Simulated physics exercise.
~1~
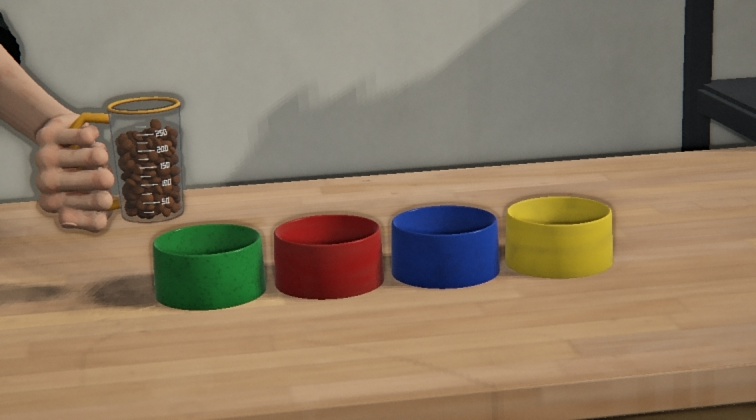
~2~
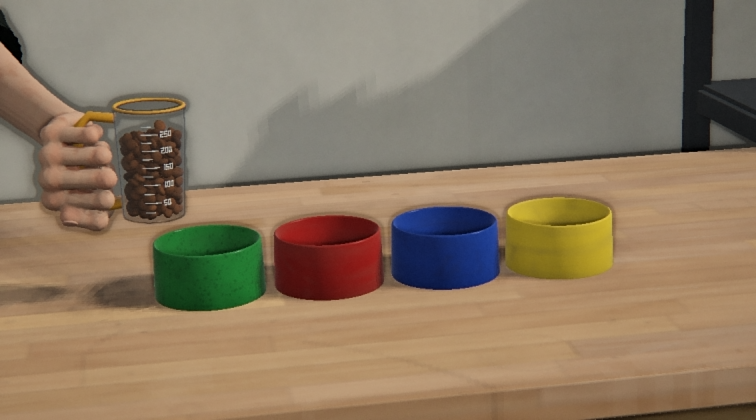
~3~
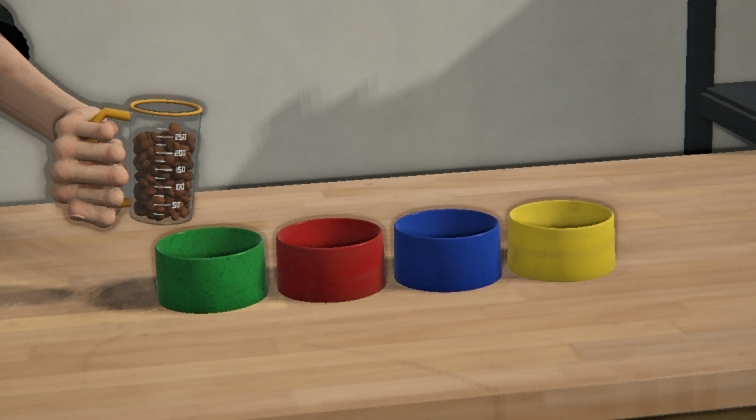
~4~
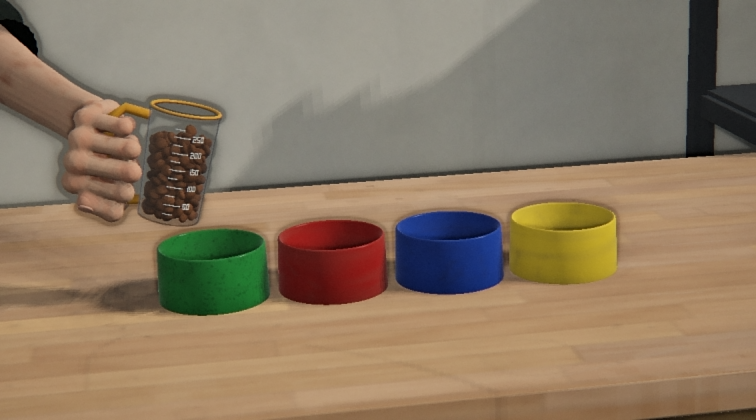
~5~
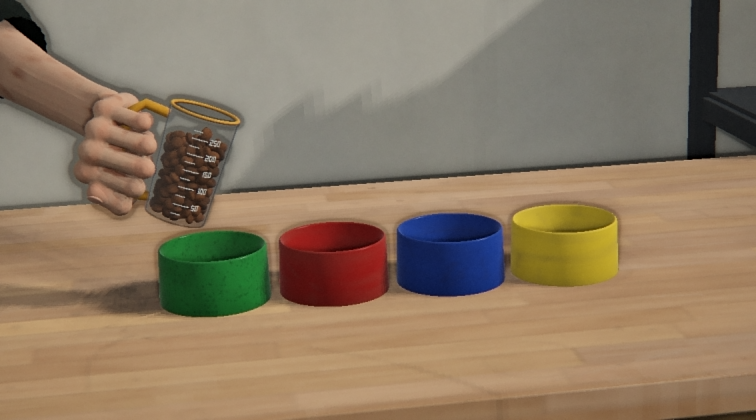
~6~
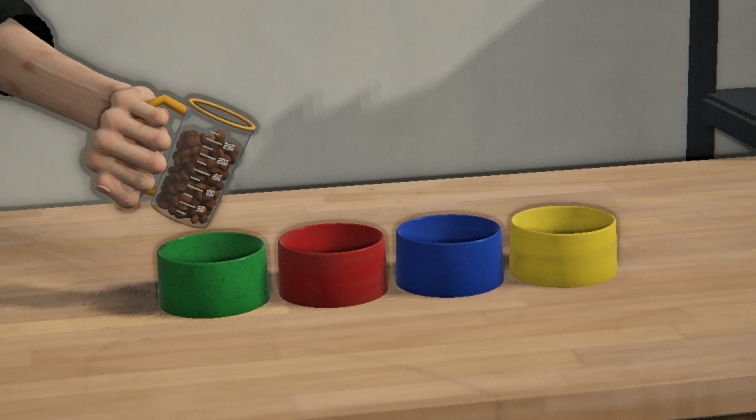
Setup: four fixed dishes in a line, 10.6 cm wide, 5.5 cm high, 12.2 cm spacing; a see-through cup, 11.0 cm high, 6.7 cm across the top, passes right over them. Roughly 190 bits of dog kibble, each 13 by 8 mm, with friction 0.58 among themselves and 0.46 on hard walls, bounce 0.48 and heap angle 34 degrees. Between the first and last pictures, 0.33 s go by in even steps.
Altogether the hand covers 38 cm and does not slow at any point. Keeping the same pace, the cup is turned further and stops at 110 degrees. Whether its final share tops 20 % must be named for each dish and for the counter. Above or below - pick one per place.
Red dish: Below; blue dish: Above; green dish: Below; yellow dish: Above; counter: Below.
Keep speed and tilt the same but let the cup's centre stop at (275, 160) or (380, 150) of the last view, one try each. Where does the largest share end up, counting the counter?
The biggest share goes to red first, then to blue.
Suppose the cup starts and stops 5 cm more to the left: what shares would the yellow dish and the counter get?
Then I'd expect yellow at 30 and the counter at 10.
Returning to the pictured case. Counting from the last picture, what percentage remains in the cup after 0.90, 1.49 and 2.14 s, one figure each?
At the three moments: 90, 45 and 25 percent.
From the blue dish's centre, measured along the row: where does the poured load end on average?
Close to 7 cm, shifted rightward.
Then, 0.90 s after the last picture, tilt 110 degrees; cup holds 90 %, blue 5 %.
Then, 1.49 s after the last picture, tilt 110 degrees; cup holds 45 %, blue 45 %, yellow 5 %.
Then, 2.14 s after the last picture, tilt 110 degrees; cup holds 25 %, blue 45 %, yellow 25 %.
In the end, red 0 %, blue 45 %, green 0 %, yellow 35 %, counter 5 %, cup 15 %.
